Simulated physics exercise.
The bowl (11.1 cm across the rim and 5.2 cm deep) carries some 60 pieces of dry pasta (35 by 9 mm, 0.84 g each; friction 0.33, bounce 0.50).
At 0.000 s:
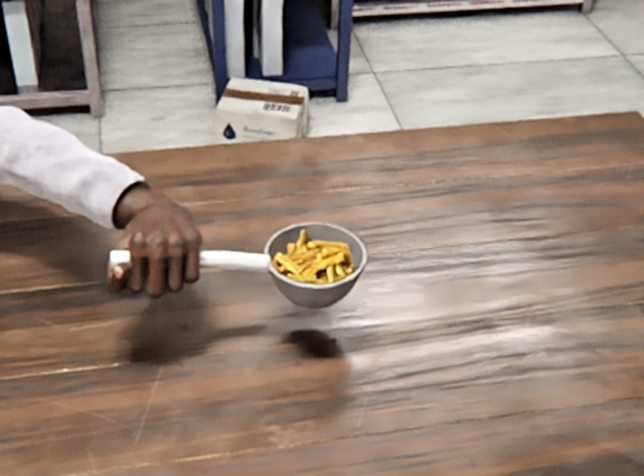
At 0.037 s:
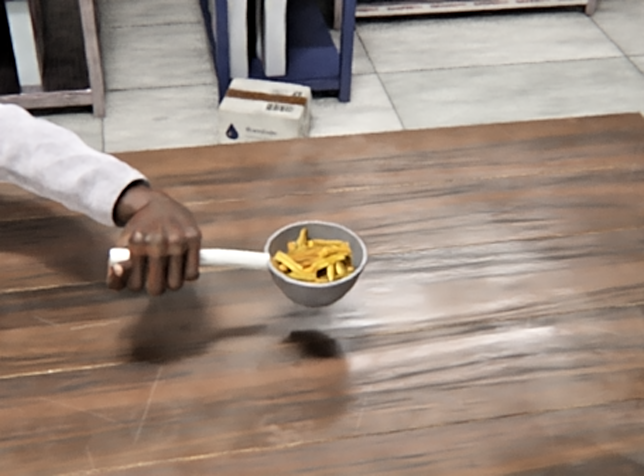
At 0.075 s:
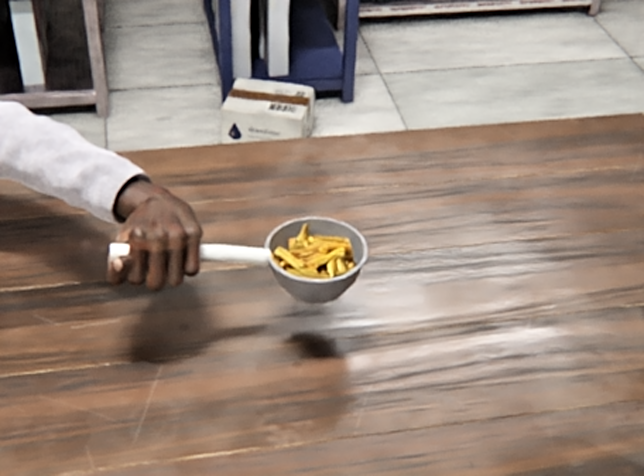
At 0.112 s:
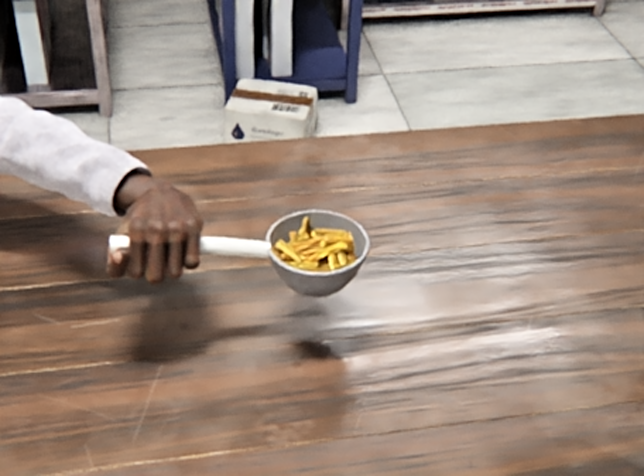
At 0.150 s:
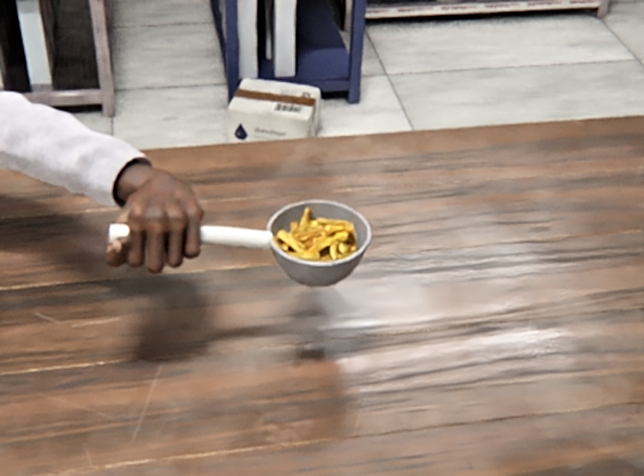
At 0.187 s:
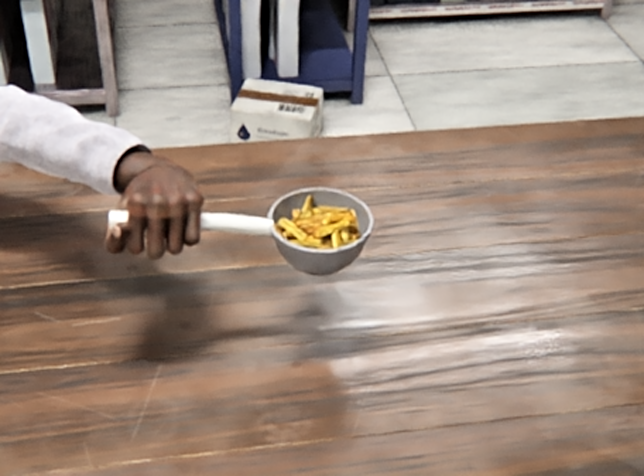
A gray bowl of yellow dry pasta, gripped by its white handle in a hand at the left, hovers almost motionless above a wooden tabletop. The hand then raises it slowly and a little faster toward the end, keeping the bowl level, with the pasta still heaped inside.
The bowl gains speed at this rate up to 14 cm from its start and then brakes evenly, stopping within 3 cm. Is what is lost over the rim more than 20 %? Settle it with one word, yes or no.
One word: No.
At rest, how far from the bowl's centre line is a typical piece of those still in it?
3.0 cm or thereabouts.
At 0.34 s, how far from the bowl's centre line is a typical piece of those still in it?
Close to 3.0 cm, I'd say.
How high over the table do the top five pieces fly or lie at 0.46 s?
About 27 cm.
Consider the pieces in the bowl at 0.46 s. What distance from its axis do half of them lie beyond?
About 2.5 cm.
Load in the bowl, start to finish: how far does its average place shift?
0.0 cm.
Then, at 0.34 s, bowl 100 %; middle of the pieces not yet landed near (330, 156).
After 0.46 s, bowl 100 %; middle of the pieces not yet landed near (333, 146).
After 0.58 s, bowl 100 %; middle of the pieces not yet landed near (333, 146).
After 0.69 s, bowl 100 %; middle of the pieces not yet landed near (333, 146).
By 0.9 s all is still; bowl 100 %.
